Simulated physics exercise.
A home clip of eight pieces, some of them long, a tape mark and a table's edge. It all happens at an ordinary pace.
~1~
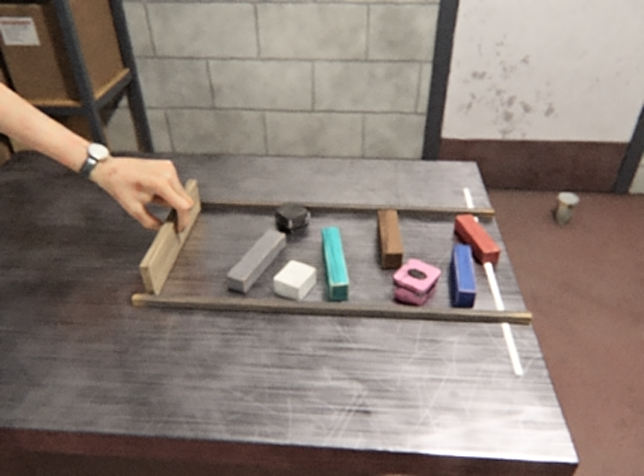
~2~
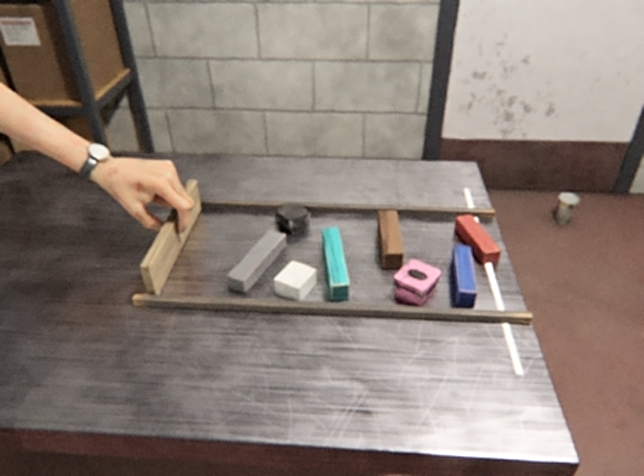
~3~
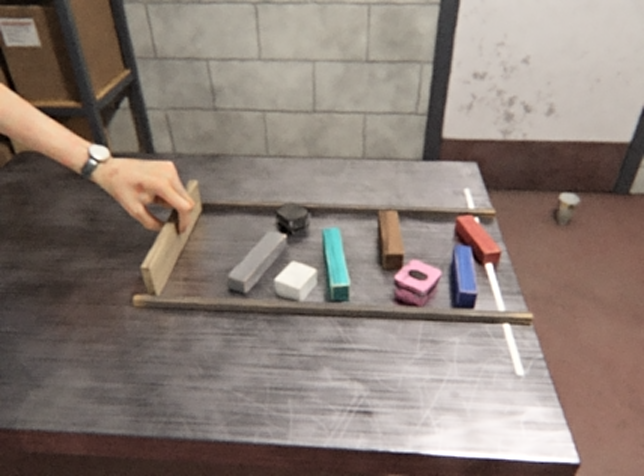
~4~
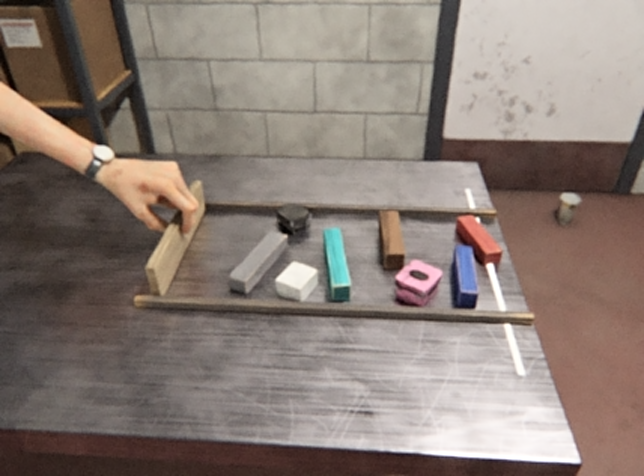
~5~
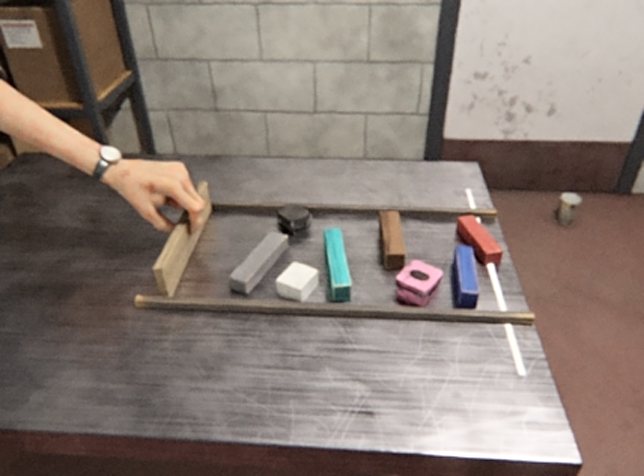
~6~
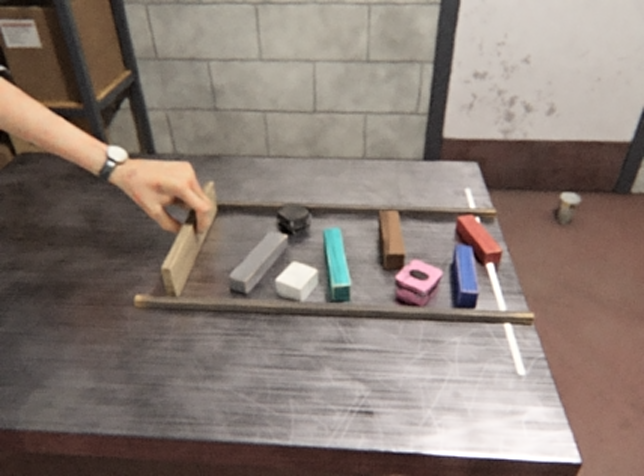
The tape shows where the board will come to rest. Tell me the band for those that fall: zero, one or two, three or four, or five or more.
In the end the number that fall off is five or more.
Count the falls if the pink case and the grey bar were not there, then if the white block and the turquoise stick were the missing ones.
First 4, then 4.
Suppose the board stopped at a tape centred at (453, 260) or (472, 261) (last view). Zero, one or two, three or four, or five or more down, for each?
One after another: Three or four; three to four.
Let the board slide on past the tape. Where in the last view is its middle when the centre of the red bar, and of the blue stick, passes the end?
At (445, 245) for the red bar; at (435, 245) for the blue stick.
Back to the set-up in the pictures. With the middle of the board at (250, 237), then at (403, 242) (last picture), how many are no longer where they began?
At the one place 1, at the other 7.
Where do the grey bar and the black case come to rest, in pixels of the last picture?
The grey bar stops around (504, 271); the black case around (493, 223).
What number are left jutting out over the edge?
It comes to 1.
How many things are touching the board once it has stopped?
The number is 2.
Early on, none off yet; red bar at rest near (478, 239); blue stick at rest near (465, 275); pink case at rest near (418, 284).
A while later, none off yet; red bar at rest near (478, 239); blue stick travelled a little near (481, 276); pink case travelled about its own width near (458, 290).
Further along, none off yet; red bar travelled a little near (504, 237); blue stick travelled about its own width near (529, 272); pink case travelled well along near (528, 292).
Finally, the number that fall off is five or more; lost, white block, turquoise stick, brown stick, pink case, blue stick and red bar.
